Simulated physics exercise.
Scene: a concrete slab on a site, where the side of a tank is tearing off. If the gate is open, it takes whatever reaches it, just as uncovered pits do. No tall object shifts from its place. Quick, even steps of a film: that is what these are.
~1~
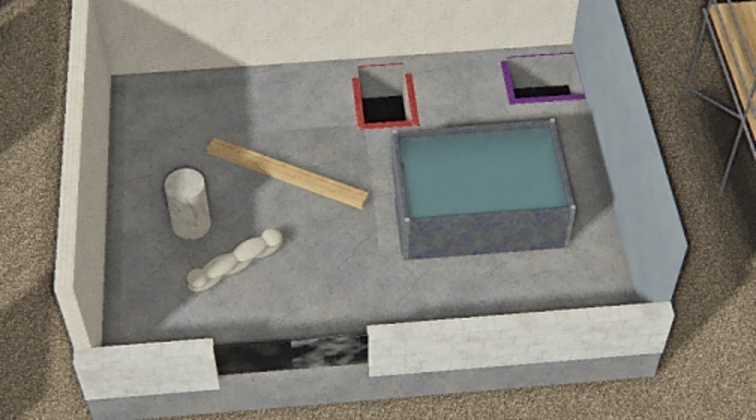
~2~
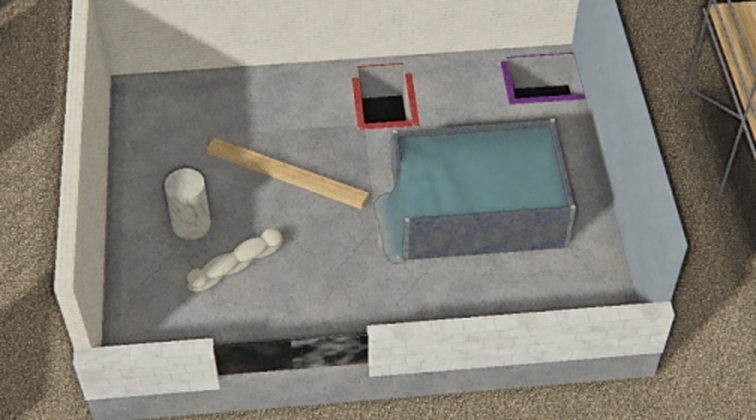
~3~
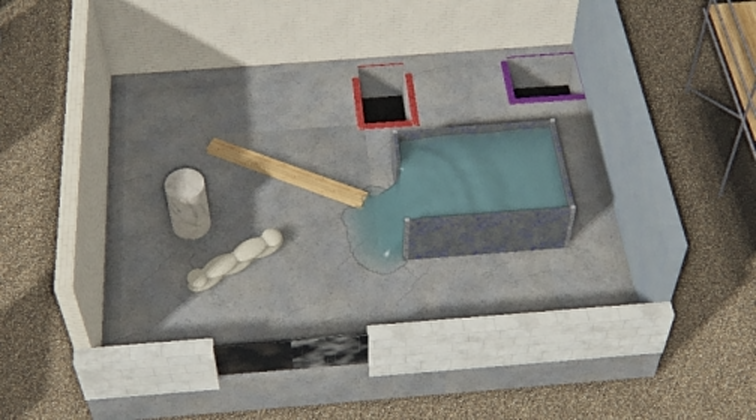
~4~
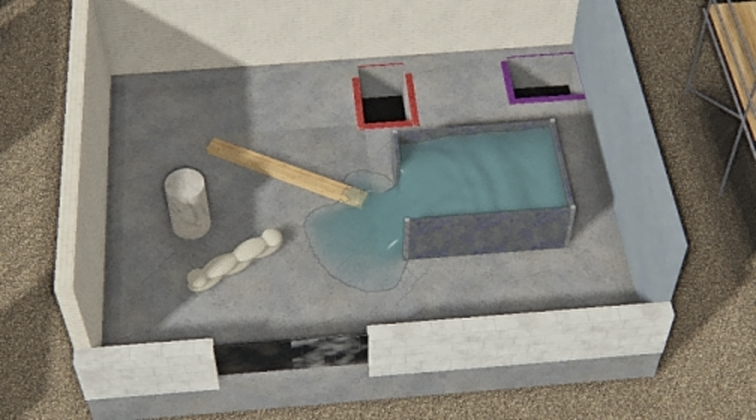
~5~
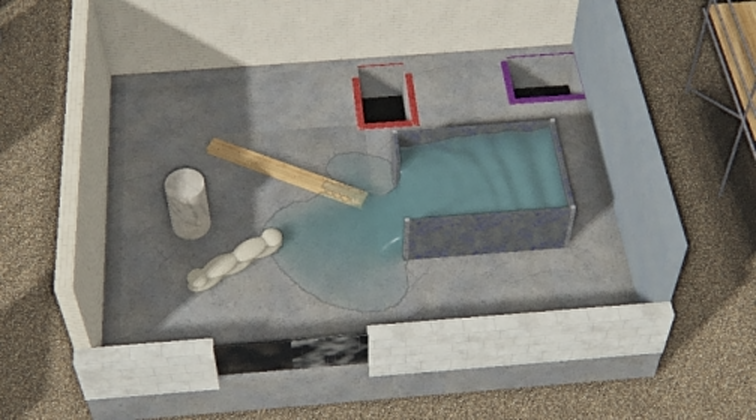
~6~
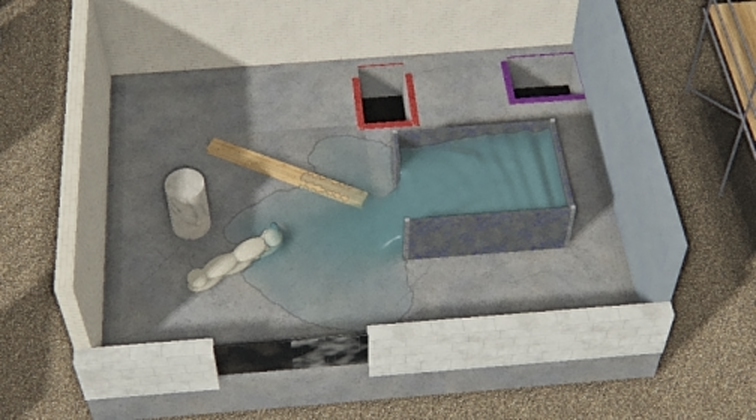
Teal water pouring from the open left side of a tank, spreading across a grey slab around a wooden plank and pale knobbly barrier.
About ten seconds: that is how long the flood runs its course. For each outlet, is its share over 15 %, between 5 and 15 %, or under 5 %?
Shares: The gate under 5 %; the red pit over 15 %; the purple pit under 5 %.
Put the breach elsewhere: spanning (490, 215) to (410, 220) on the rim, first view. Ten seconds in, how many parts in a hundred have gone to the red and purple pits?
Lab note - share by pit: Red 6 %, purple 15 %.
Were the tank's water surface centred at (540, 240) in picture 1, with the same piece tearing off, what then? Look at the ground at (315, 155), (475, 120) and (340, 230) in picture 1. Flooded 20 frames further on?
Well, first one stays dry, second one stays dry, third one got wet.
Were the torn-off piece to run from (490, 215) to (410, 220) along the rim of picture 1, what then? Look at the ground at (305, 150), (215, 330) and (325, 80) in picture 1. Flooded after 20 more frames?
First spot spared, second spot submerged, third spot spared.
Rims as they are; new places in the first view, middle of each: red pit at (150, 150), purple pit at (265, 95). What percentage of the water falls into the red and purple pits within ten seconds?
Measured shares in per cent - red 45, purple 4.
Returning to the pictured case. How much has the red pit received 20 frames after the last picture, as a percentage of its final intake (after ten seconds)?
Roughly 0 per cent.
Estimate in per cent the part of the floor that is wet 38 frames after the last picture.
Roughly 70 per cent.
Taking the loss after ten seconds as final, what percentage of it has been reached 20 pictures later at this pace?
My reading is near 0 per cent.
A moment on, water covers 35 % of the floor; the gate 0 %, the red pit 0 %, the purple pit 0 %.
Next, water covers 45 % of the floor; the gate 0 %, the red pit 0 %, the purple pit 0 %.
Then, water covers 55 % of the floor; the gate 0 %, the red pit 0 %, the purple pit 0 %.
Later, water covers 70 % of the floor; the gate 0 %, the red pit 5 %, the purple pit 0 %.
In the end, water covers 90 % of the floor; the gate 0 %, the red pit 17 %, the purple pit 1 %.
